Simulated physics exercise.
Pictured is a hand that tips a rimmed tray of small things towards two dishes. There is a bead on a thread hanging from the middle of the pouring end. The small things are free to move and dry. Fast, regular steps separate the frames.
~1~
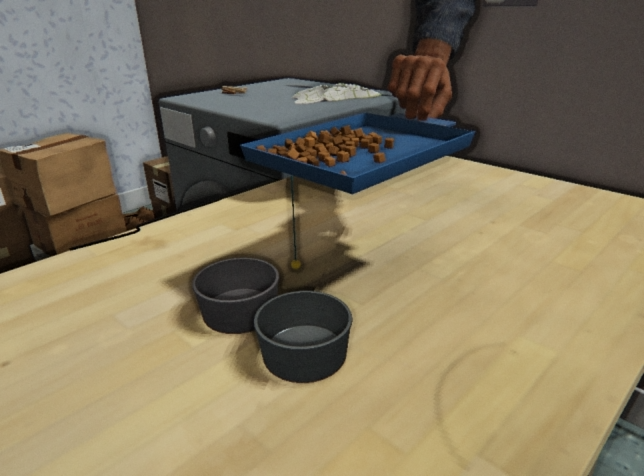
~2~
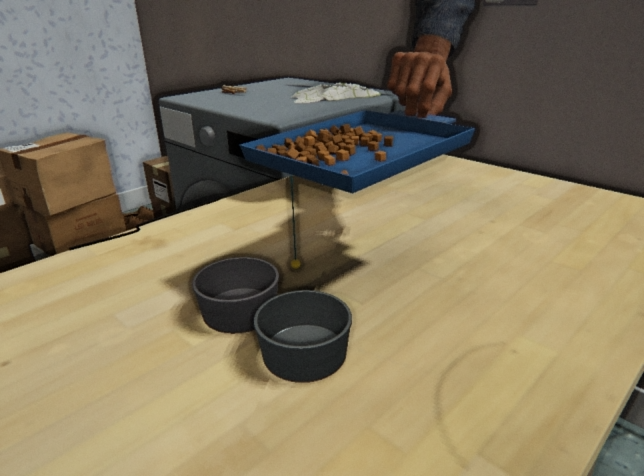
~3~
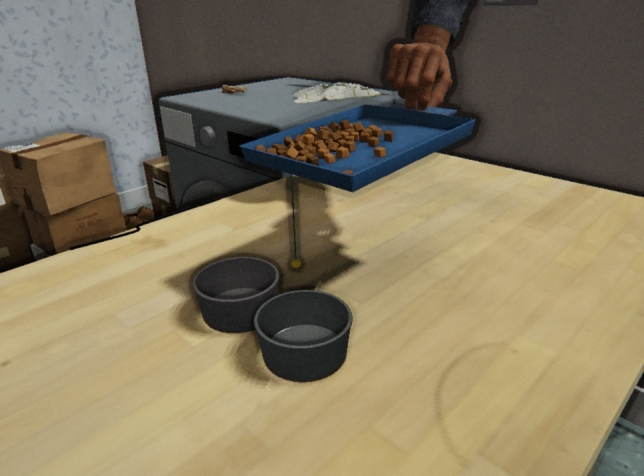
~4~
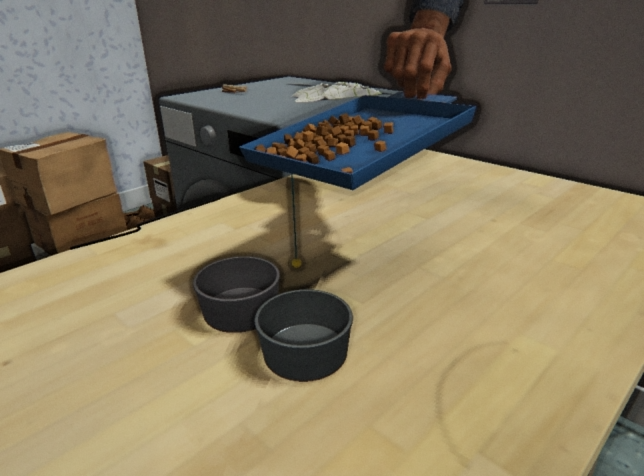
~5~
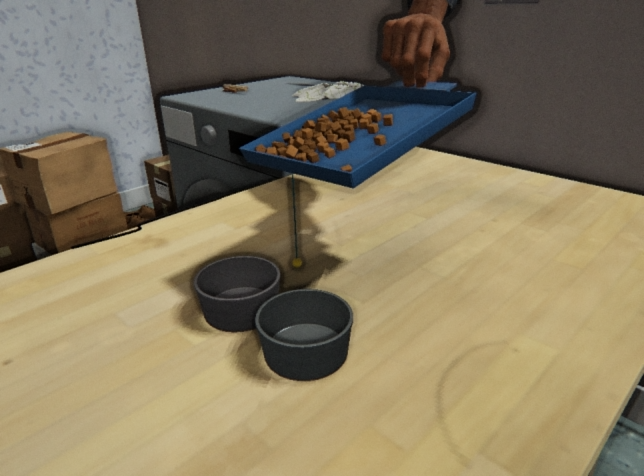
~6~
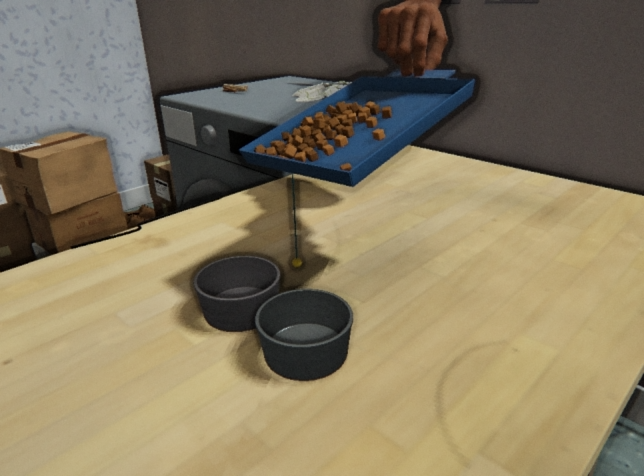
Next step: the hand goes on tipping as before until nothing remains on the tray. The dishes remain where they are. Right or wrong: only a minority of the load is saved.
Wrong, most of it is saved.
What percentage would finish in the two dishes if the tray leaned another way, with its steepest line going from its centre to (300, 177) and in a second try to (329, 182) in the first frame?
I'd say some 80 in a hundred at first, then 70 in a hundred.
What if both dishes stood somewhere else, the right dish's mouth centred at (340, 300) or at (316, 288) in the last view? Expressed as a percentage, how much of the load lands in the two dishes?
About 30 and 40 per cent respectively.
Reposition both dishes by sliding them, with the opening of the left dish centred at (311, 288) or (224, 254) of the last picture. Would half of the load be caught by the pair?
First try: A minority; second try: A majority.
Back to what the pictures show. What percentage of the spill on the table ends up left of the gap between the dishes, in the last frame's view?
Looks like close to 80 per cent of it.
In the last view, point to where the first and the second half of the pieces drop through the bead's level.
Starting near (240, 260), moving on to near (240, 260).
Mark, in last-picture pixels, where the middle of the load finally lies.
Resting centre, last picture - approx. (234, 299).
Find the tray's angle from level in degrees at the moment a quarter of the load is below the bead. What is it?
Close to 100° of tilt at that moment.
Just after the last frame, tray tipped steeply; almost all on the tray; just a few in the air.
A moment on, tray tipped right over; the larger part on the tray; about a tenth in the left dish; just a few outside both; just a few in the air.
Further on, tray tipped past a quarter turn; just a few in the right dish; the larger part in the left dish; about a tenth outside both.
When it is over, tray tipped past a quarter turn; just a few in the right dish; the larger part in the left dish; about a tenth outside both.
